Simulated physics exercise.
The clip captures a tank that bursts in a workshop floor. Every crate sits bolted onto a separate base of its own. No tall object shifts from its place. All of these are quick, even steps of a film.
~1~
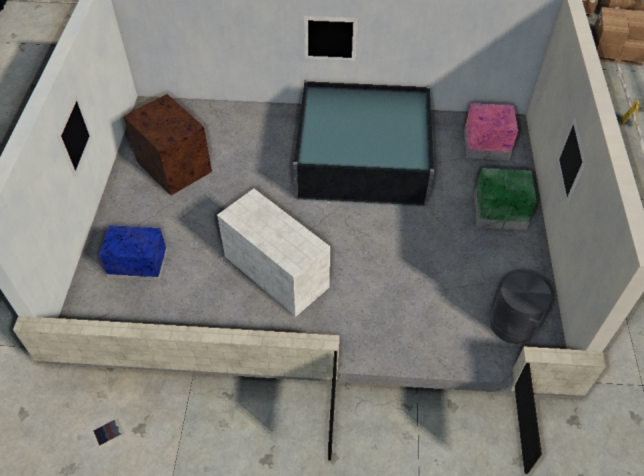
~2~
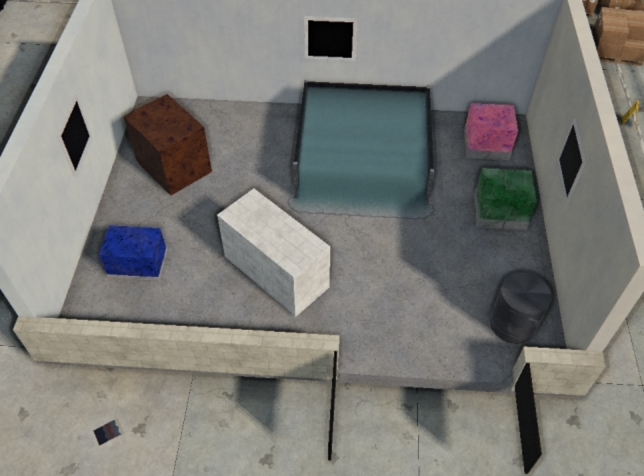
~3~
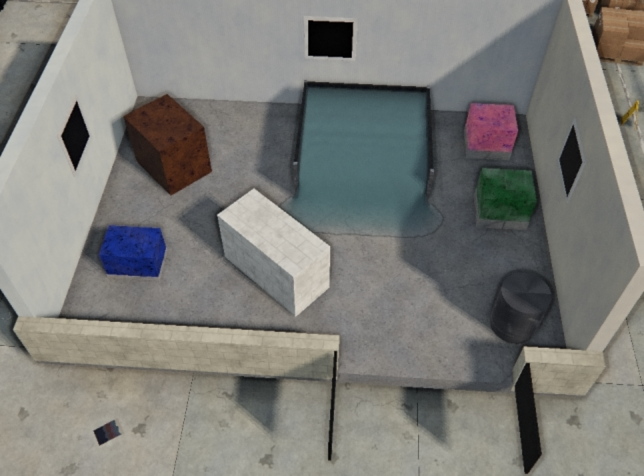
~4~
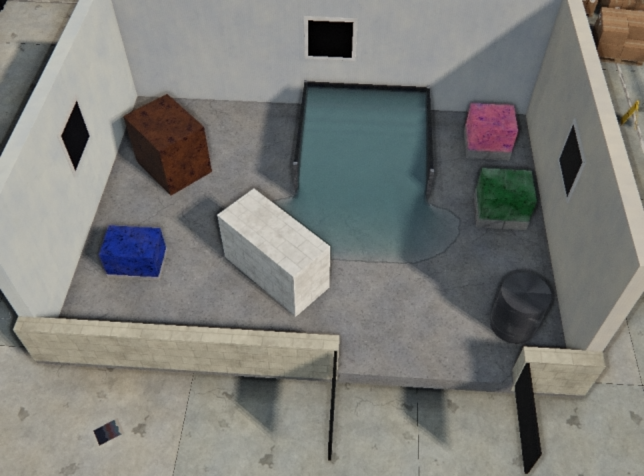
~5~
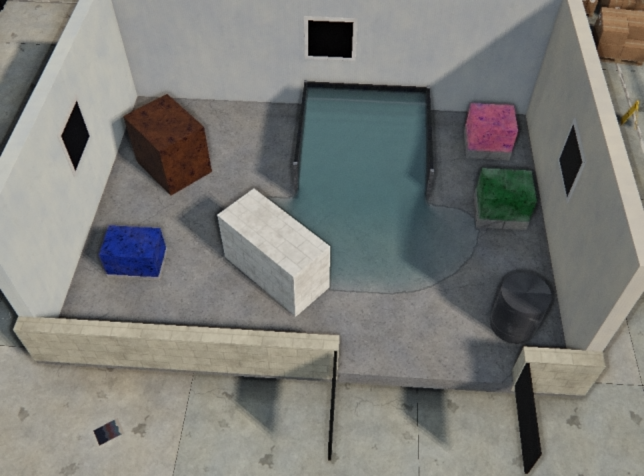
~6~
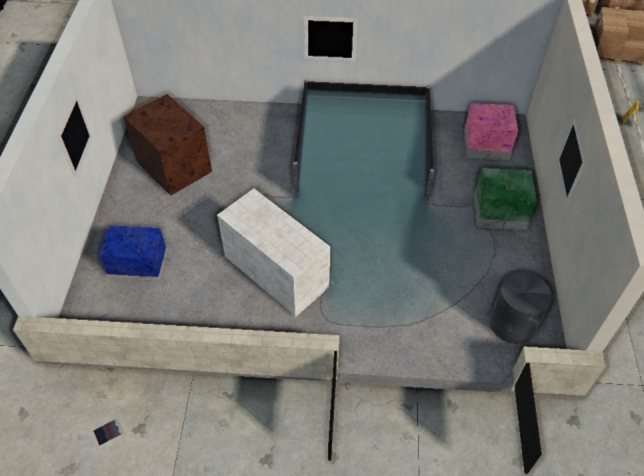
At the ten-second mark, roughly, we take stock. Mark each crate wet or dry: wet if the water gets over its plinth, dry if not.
Blue crate dry, green crate dry, pink crate dry.
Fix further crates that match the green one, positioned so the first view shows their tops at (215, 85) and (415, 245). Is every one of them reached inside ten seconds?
So, the first one stays clear of it, and the next one gets caught.
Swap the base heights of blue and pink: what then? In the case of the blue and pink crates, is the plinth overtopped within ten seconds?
In that case the blue one is left dry and the pink one is left dry.
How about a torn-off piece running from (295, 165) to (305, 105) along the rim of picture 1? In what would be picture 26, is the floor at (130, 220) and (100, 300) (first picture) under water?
In that order: Flooded, awash.
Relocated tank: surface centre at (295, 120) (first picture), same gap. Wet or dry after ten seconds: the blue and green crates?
Briefly, blue crate gets flooded, while green crate stays clear.
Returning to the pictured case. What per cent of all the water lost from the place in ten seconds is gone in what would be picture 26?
By my reckoning, 60 %.
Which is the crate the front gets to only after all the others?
Clearly the crate marked pink.
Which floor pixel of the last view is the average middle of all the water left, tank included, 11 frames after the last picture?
Somewhere near (362, 223).
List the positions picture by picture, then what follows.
The first picture shows still water in the tank at (365, 127).
In the second picture, water pours out at (362, 188) and has run to (292, 200).
In the third picture, the front is at a hidden place, out from the gap at (362, 190).
In the fourth picture, the front is at a hidden place, out from the gap at (362, 192).
In the fifth picture, the front is at (463, 258), out from the gap at (362, 192).
In the sixth picture, water pours out at (362, 193) and has run to (409, 320).
A moment on, water covers 35 % of the floor; the blue crate water round its plinth, the green crate water round its plinth, the pink crate not reached.
Next, water covers 50 % of the floor; the blue crate water round its plinth, the green crate water round its plinth, the pink crate not reached.
Then, water covers 70 % of the floor; the blue crate water round its plinth, the green crate water round its plinth, the pink crate not reached.
Later, water covers 80 % of the floor; the blue crate water round its plinth, the green crate water round its plinth, the pink crate water round its plinth.
In the end, water covers 100 % of the floor; the blue crate stayed above the water, the green crate stayed above the water, the pink crate stayed above the water.
